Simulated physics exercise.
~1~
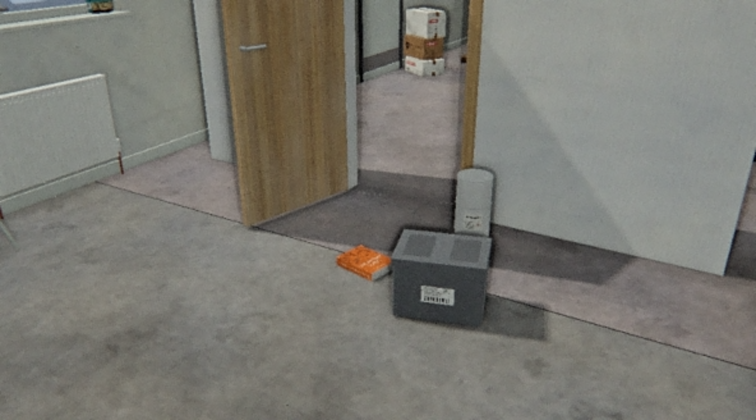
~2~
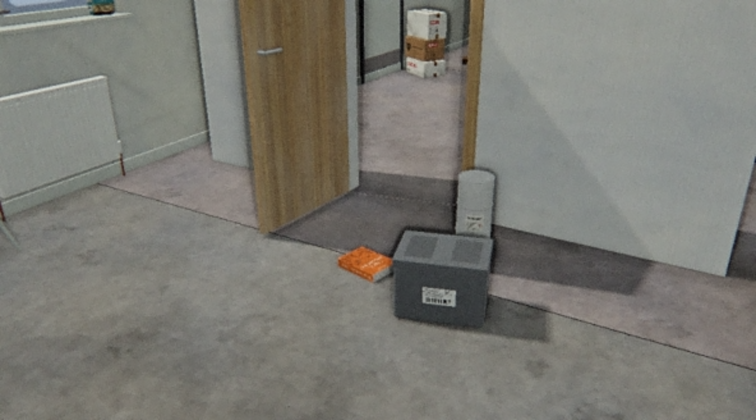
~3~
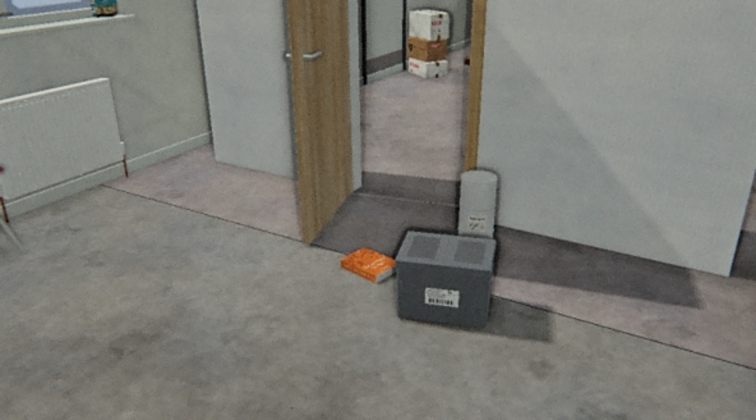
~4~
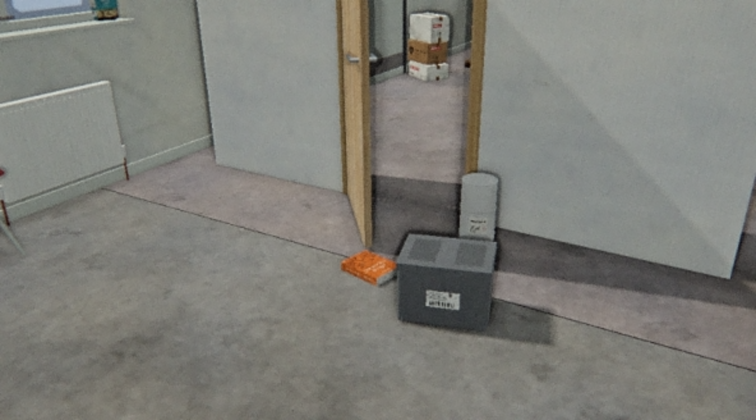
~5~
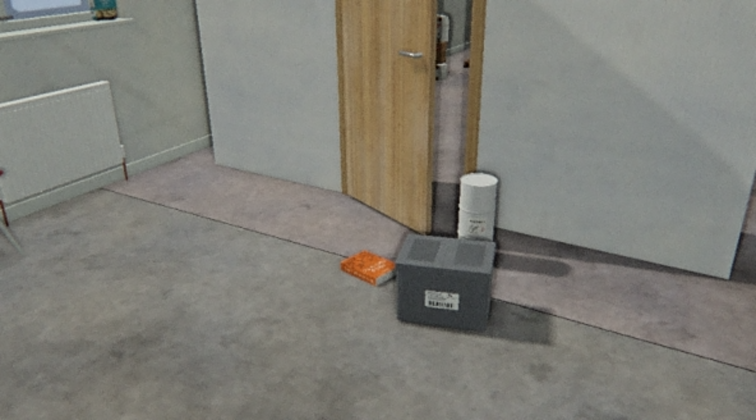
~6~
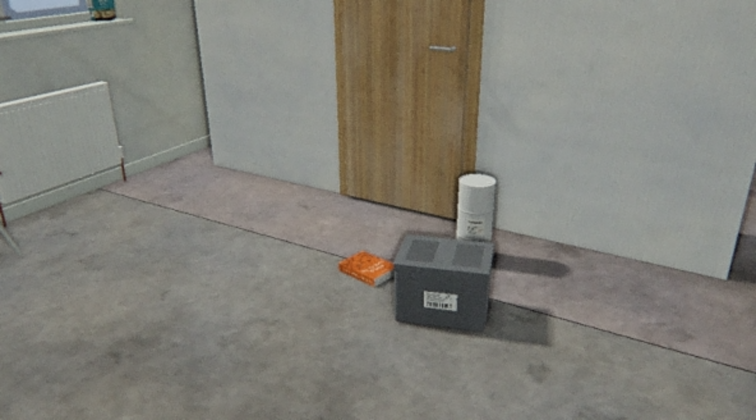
In a plain room with a grey floor and a radiator on the left, a wooden door stands wide open, showing stacked boxes beyond the doorway. An orange book, a grey tote and a white canister sit on the floor nearby, while the view sways slightly. The door begins to swing, turning edge-on as it moves towards its frame. It then sweeps to the right past the book and tote, narrowing the gap and hiding the boxes. Finally it closes fully into the frame, with the book, tote and canister all still where they were.
